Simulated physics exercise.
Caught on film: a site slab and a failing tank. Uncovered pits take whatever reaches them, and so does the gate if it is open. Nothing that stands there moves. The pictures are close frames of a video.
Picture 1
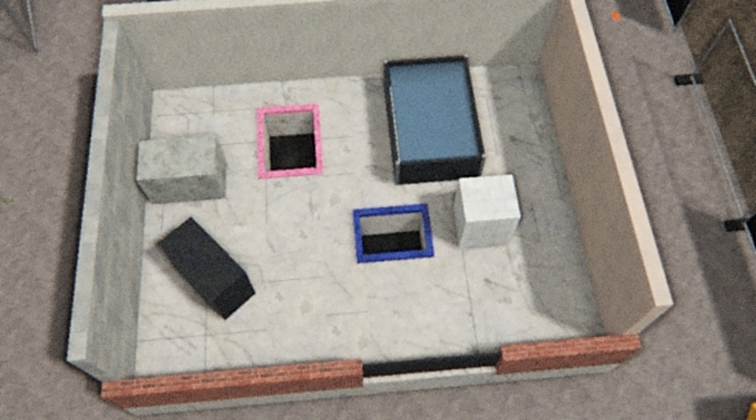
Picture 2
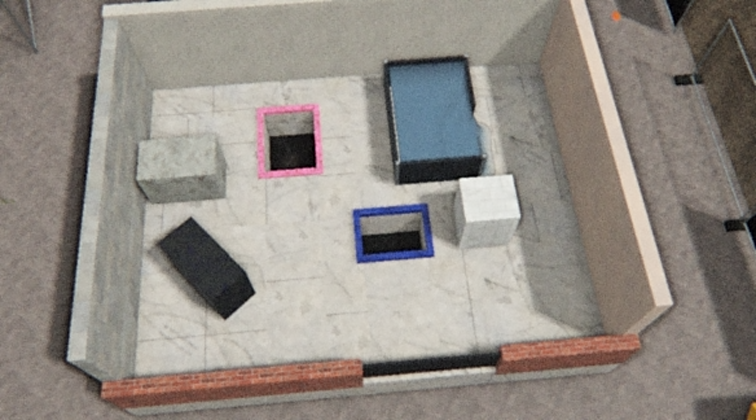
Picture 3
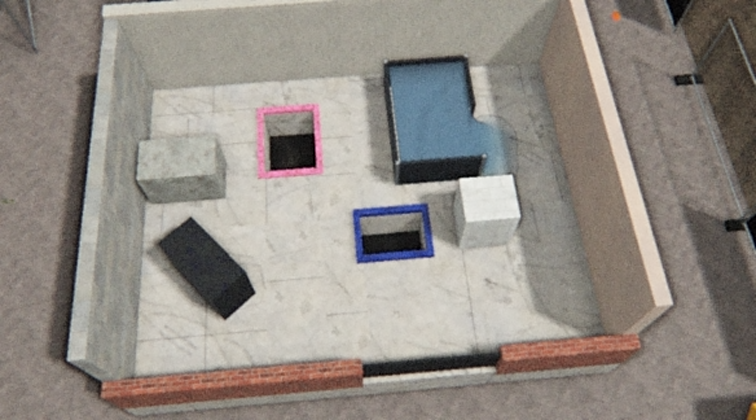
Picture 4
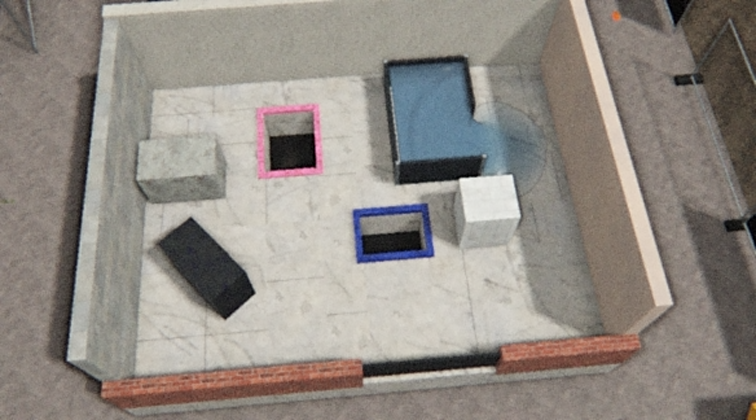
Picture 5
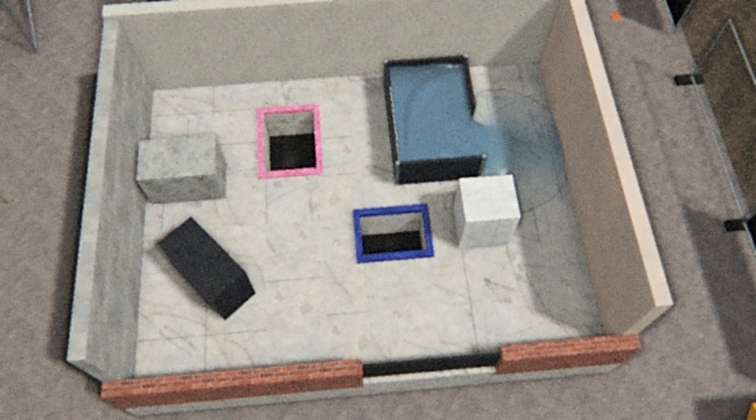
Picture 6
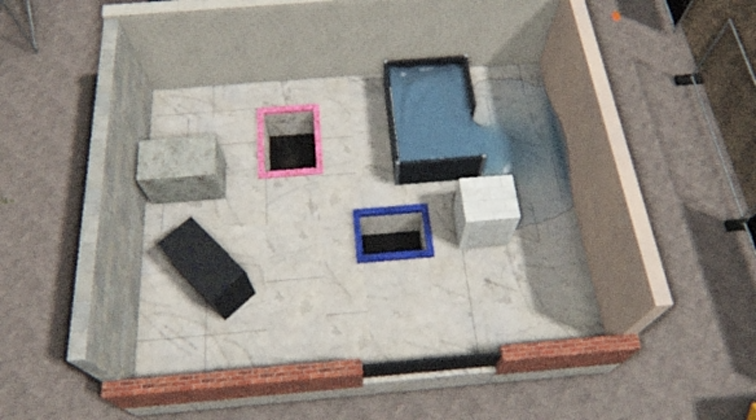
At the start, a dark-framed tank of blue water stands whole on a pale walled floor with blocks and two square openings, one rimmed pink, one blue. Then a gap opens in its right side, and water pours out, spreading rightward across the floor to the right wall.
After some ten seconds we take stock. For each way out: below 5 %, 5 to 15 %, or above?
The gate takes less than 5 %; the pink pit takes less than 5 %; the blue pit takes less than 5 %.
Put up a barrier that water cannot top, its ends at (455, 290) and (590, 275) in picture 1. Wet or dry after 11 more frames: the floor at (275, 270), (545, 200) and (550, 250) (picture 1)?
In that order: Clear, flooded, flooded.
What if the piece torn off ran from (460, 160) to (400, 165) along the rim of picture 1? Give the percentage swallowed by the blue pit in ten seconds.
Per cent: Blue 30.
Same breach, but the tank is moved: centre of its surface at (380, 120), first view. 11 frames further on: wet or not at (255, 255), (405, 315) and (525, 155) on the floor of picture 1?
As listed: Free of water, dry, awash.
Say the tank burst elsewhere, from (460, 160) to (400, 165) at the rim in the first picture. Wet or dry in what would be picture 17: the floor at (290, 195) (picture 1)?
Verdict: Awash.
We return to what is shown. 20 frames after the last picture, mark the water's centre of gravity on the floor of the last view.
Roughly at (481, 169).
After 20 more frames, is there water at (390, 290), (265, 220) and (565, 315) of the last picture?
One after the other: Clear, dry, covered.
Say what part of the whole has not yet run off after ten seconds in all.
Close to 98 %.
A moment on, water covers 15 % of the floor; the gate 0 %, the pink pit 0 %, the blue pit 0 %.
Next, water covers 20 % of the floor; the gate 0 %, the pink pit 0 %, the blue pit 0 %.
Then, water covers 35 % of the floor; the gate 0 %, the pink pit 0 %, the blue pit 0 %.
Later, water covers 70 % of the floor; the gate 0 %, the pink pit 1 %, the blue pit 0 %.
In the end, water covers 90 % of the floor; the gate 0 %, the pink pit 1 %, the blue pit 0 %.
